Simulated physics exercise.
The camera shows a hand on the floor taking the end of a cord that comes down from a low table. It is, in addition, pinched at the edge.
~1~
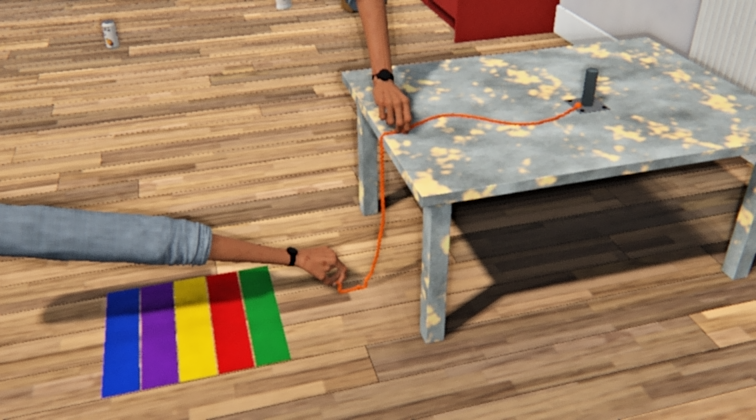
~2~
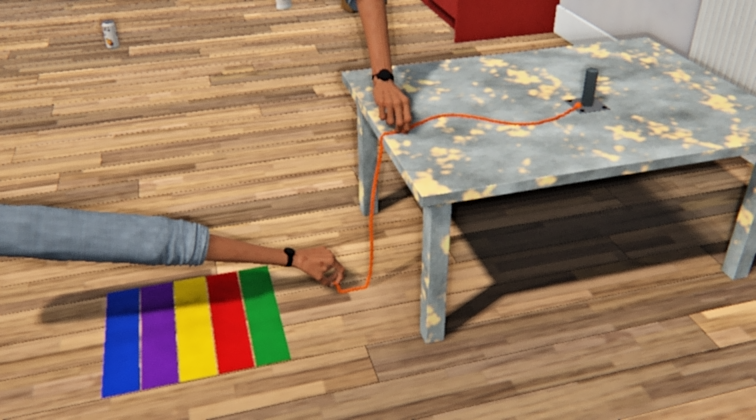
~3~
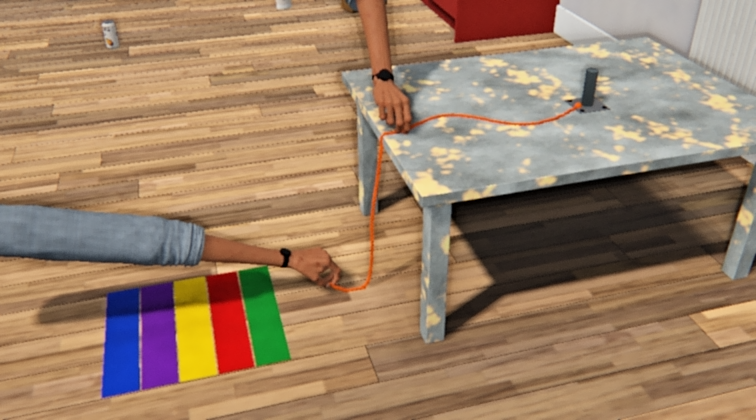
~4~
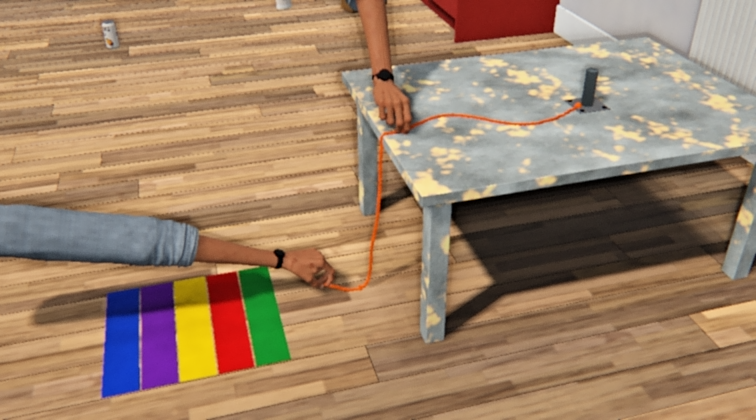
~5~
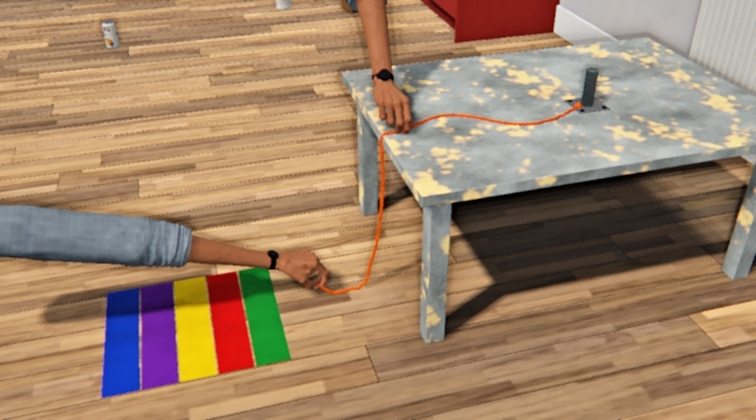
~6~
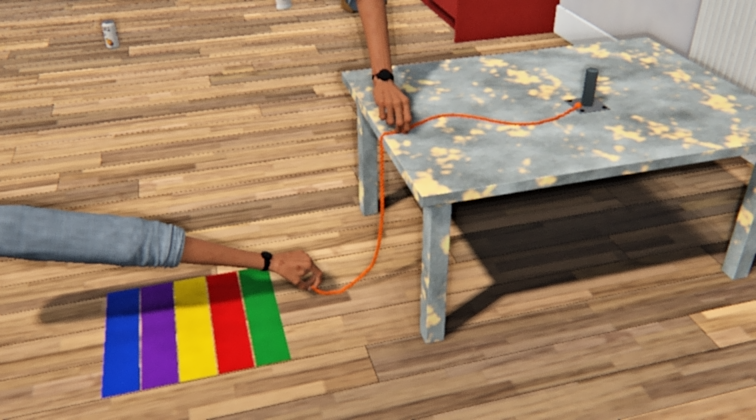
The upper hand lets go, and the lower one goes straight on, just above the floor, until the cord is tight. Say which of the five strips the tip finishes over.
Yellow.
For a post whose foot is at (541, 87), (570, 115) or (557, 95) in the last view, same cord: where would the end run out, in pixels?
Respectively (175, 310), (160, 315) and (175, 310).
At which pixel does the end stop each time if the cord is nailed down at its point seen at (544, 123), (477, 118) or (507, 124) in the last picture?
Try 1: (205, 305); try 2: (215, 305); try 3: (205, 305).
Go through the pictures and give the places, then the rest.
The first frame shows end (337, 282); green (269, 343); red (234, 351); yellow (197, 358); purple (160, 365); blue (121, 373).
The second frame shows end (335, 282); cord through (564, 116) (495, 122) (427, 120) (381, 153) (372, 216) (370, 276).
The third frame shows end (331, 283).
The fourth frame shows end (325, 284); cord through (564, 116) (495, 122) (427, 120) (381, 152) (378, 216) (369, 276).
The fifth frame shows end (319, 285).
The sixth frame shows end (313, 286); cord through (564, 116) (495, 122) (427, 120) (382, 152) (382, 215) (363, 274).
Early on, end near (255, 297); over green.
Midway, end near (216, 304); over red.
At the end of the slack, end near (192, 308); over yellow. The yellow one.
